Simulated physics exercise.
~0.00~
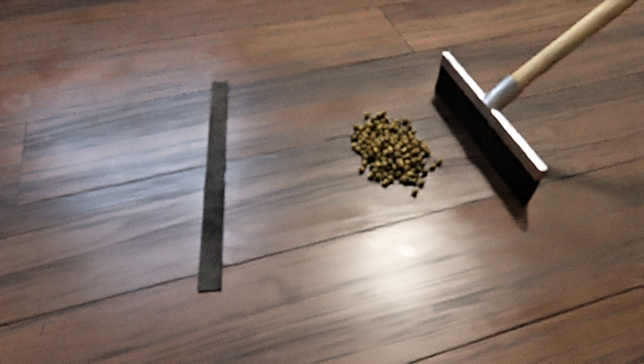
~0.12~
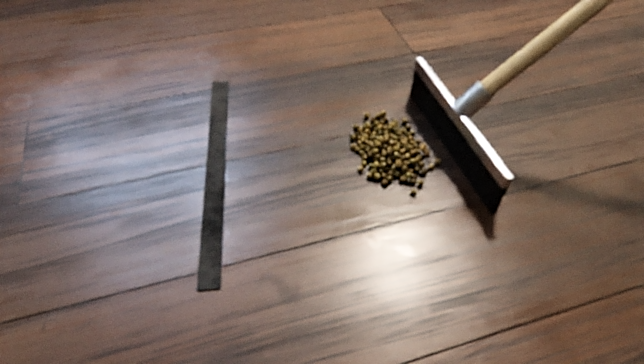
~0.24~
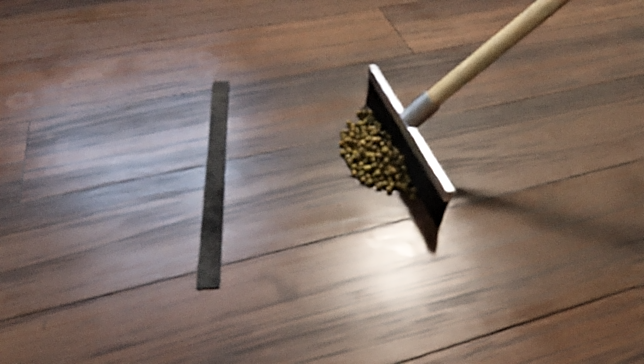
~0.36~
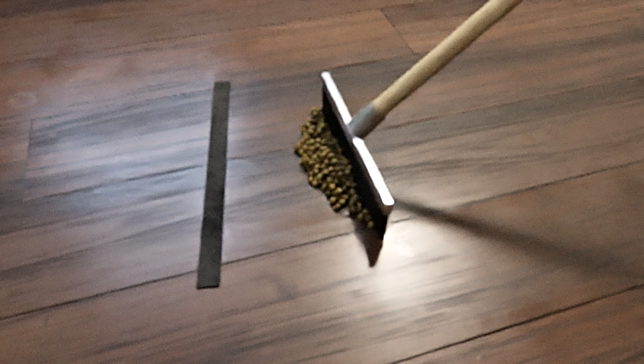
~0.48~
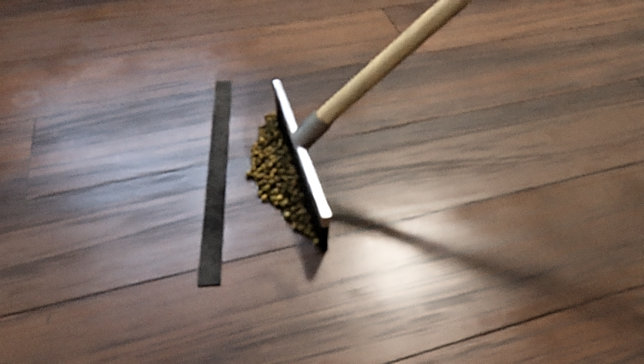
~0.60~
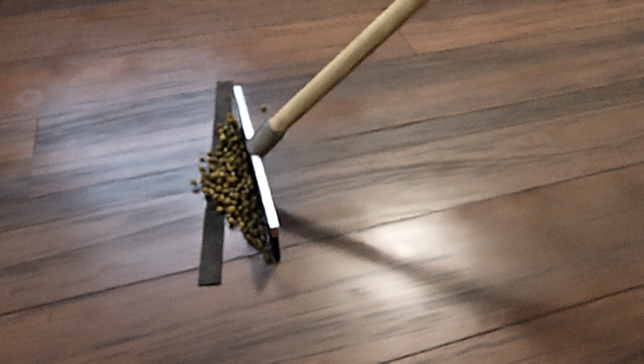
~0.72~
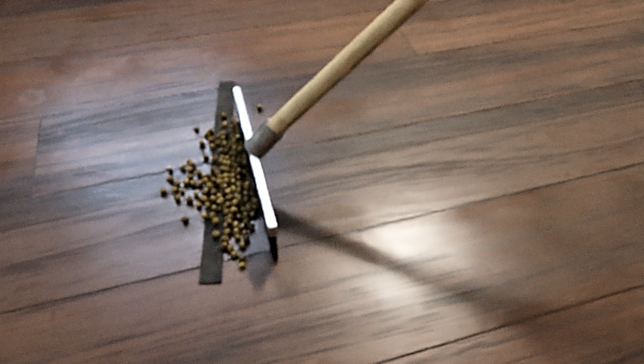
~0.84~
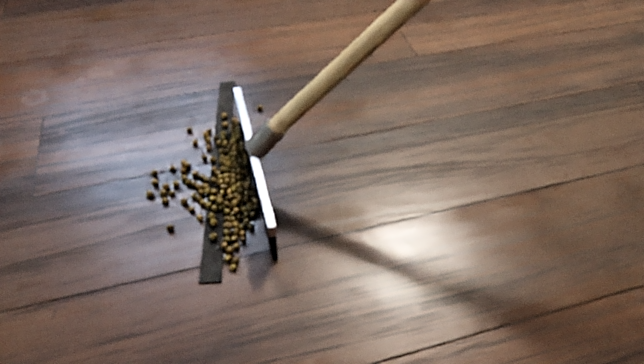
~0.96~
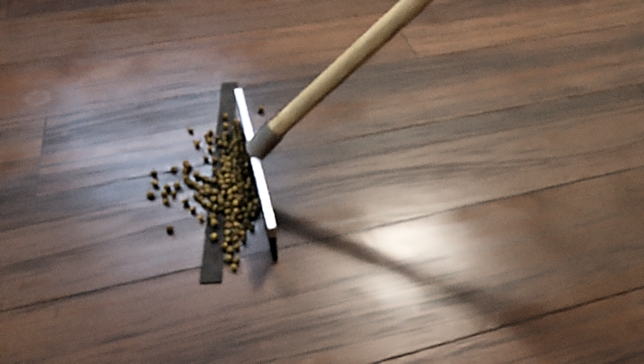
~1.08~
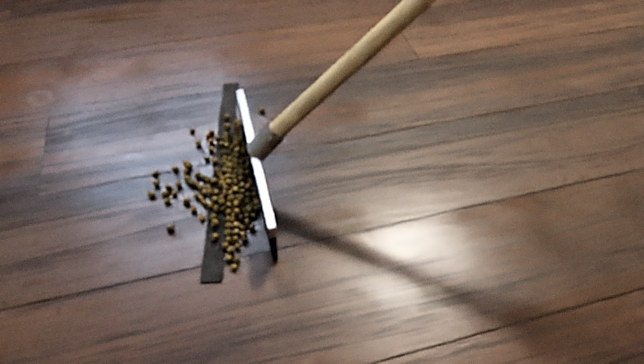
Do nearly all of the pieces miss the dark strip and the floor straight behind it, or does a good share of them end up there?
A good share of them ends up there. Many pieces come to rest on the dark strip or just past it on the left, while others stay between it and the blade.
